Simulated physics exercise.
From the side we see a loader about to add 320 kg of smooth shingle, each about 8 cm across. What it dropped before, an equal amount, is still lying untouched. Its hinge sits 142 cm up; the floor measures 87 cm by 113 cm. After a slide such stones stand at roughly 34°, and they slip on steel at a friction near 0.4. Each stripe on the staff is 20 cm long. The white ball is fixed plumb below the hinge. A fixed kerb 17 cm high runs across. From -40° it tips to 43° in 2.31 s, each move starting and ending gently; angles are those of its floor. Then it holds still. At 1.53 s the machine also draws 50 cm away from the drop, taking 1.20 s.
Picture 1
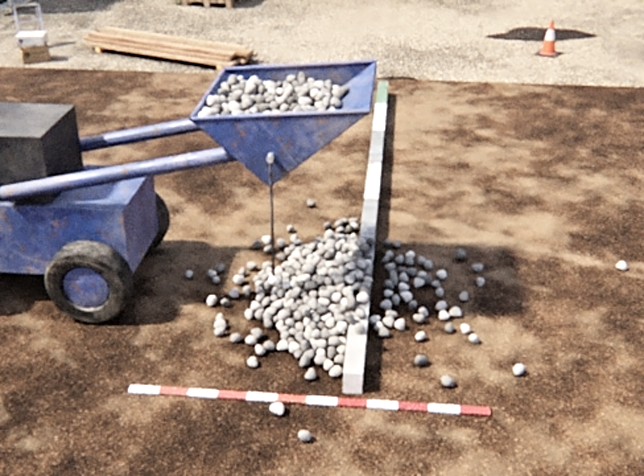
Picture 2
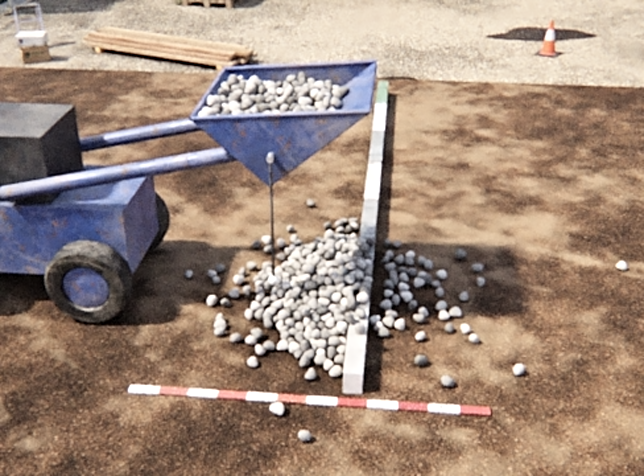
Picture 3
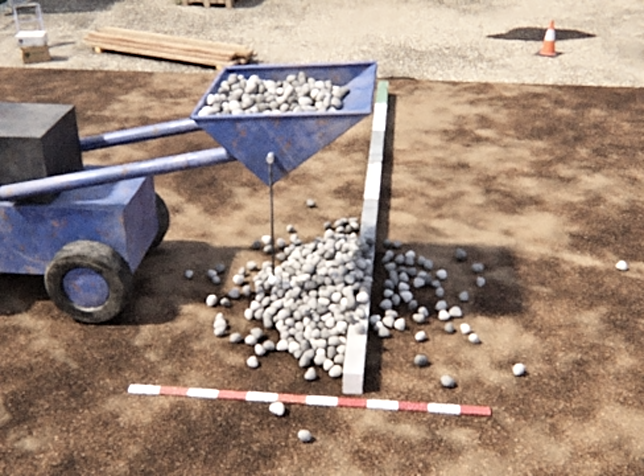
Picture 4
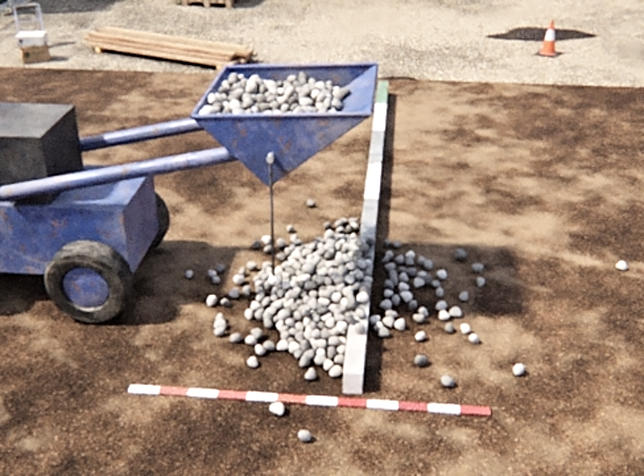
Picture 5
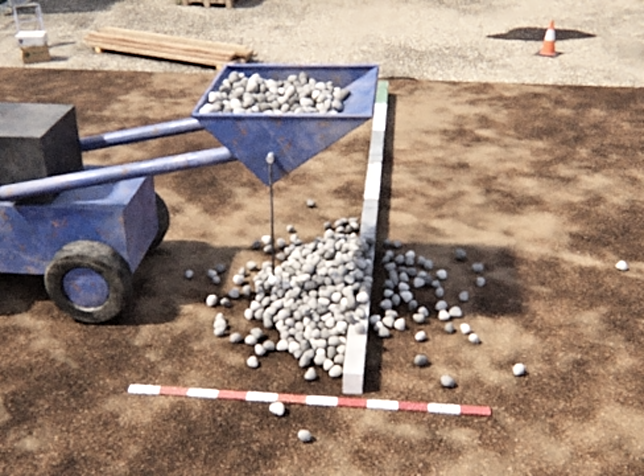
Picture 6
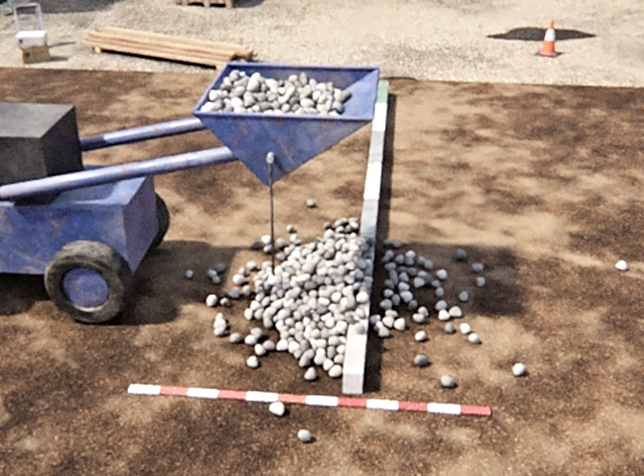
A blue loader at the left holds a raised bucket of pale grey, rounded stones above a heap of similar stones on brown ground, seen from above and to the side. A pale kerb with a green far end runs through the heap, a red-and-white staff lies in front, and planks and an orange cone sit behind. The bucket tilts very slightly rightward while everything else, including the view, stays still.
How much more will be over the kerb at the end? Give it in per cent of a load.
Roughly 68 per cent of a load more.
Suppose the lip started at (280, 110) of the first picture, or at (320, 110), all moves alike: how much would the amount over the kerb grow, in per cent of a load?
Near 5 per cent from the first place, 25 from the second.
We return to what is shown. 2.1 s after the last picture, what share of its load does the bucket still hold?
Roughly 0 per cent is still inside.
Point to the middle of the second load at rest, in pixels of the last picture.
Around (393, 288).
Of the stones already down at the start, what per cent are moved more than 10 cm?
About 10 per cent.
Then, 1.4 s after the last picture the floor is at 30°; in per cent of one load, 89 in the bucket, 97 on this side of the kerb, 13 over the kerb; the foremost stones are at (496, 298).
Then, 2.1 s after the last picture the floor is at 43°; in per cent of one load, 0 in the bucket, 128 on this side of the kerb, 72 over the kerb; the foremost stones are at (517, 302).
Then, 2.9 s after the last picture the floor is at 43°; in per cent of one load, 0 in the bucket, 122 on this side of the kerb, 78 over the kerb; the foremost stones are at (589, 319).
Then, 5.4 s after the last picture the floor is at 43°; in per cent of one load, 0 in the bucket, 122 on this side of the kerb, 78 over the kerb; the foremost stones are at (593, 319). Net gain over the kerb, 68.
